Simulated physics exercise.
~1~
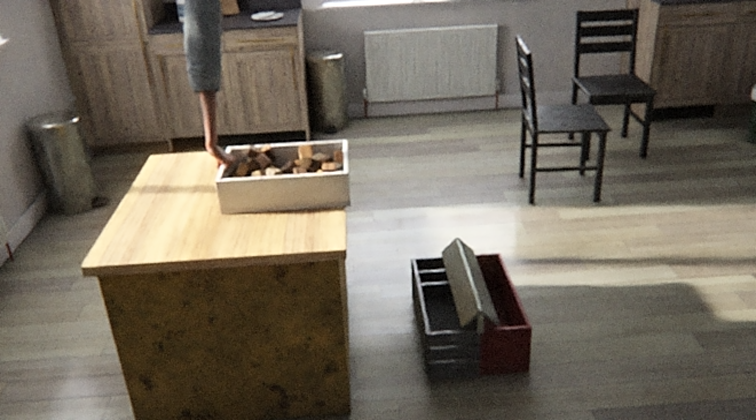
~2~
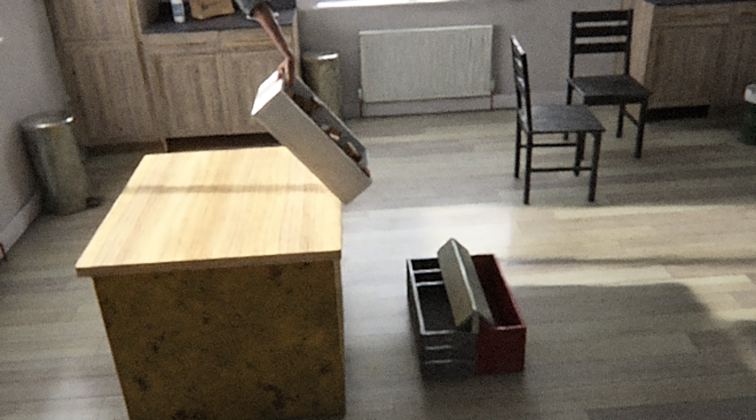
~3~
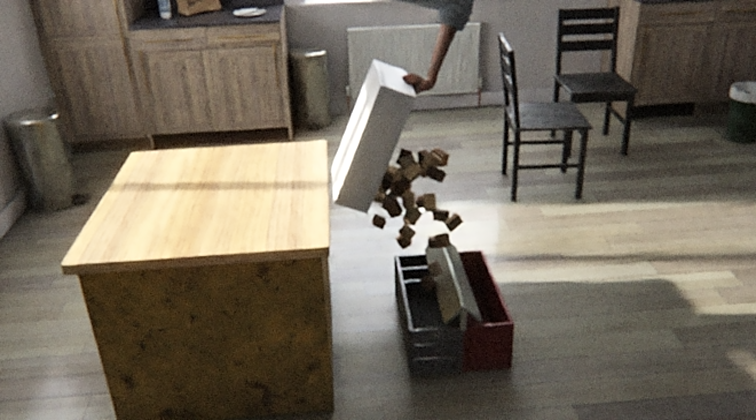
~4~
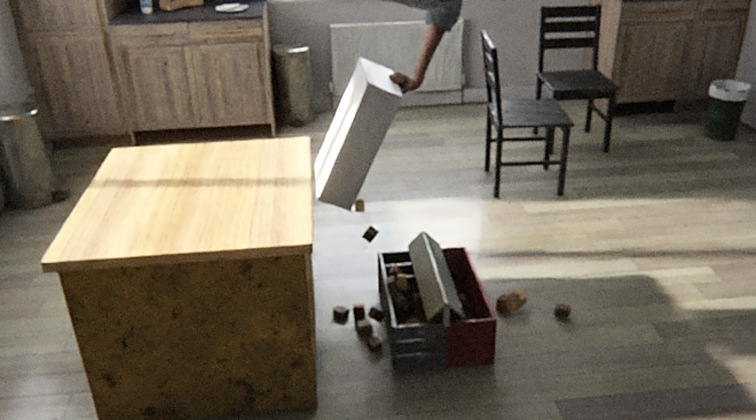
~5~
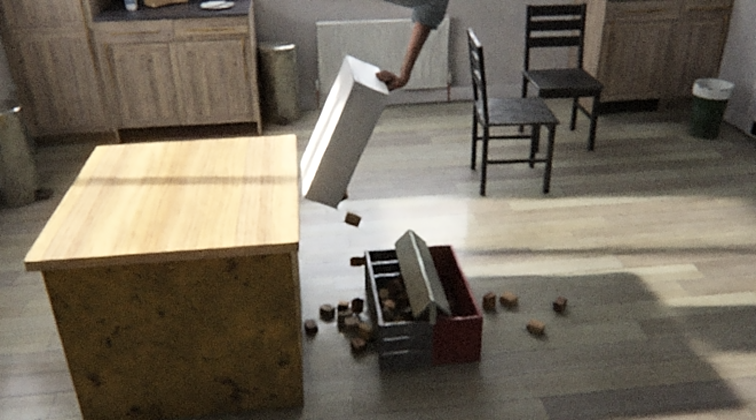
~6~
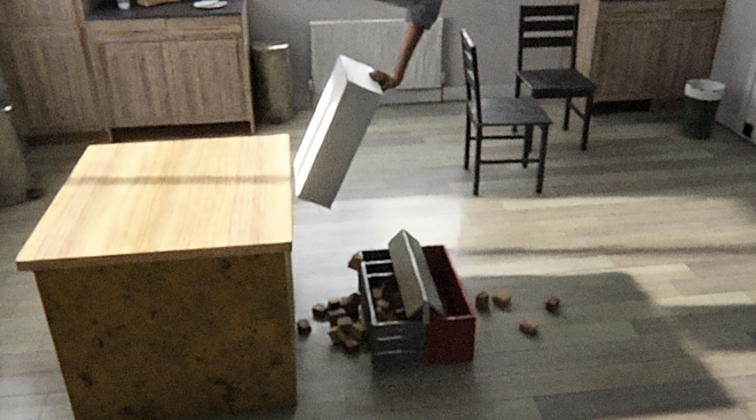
In a kitchen, a hand tips a white crate over the edge of a wooden-topped bench, spilling brown blocks towards joined grey and red boxes below; many land in the grey box, while others lie scattered on the floor on both sides as the crate stays tilted.
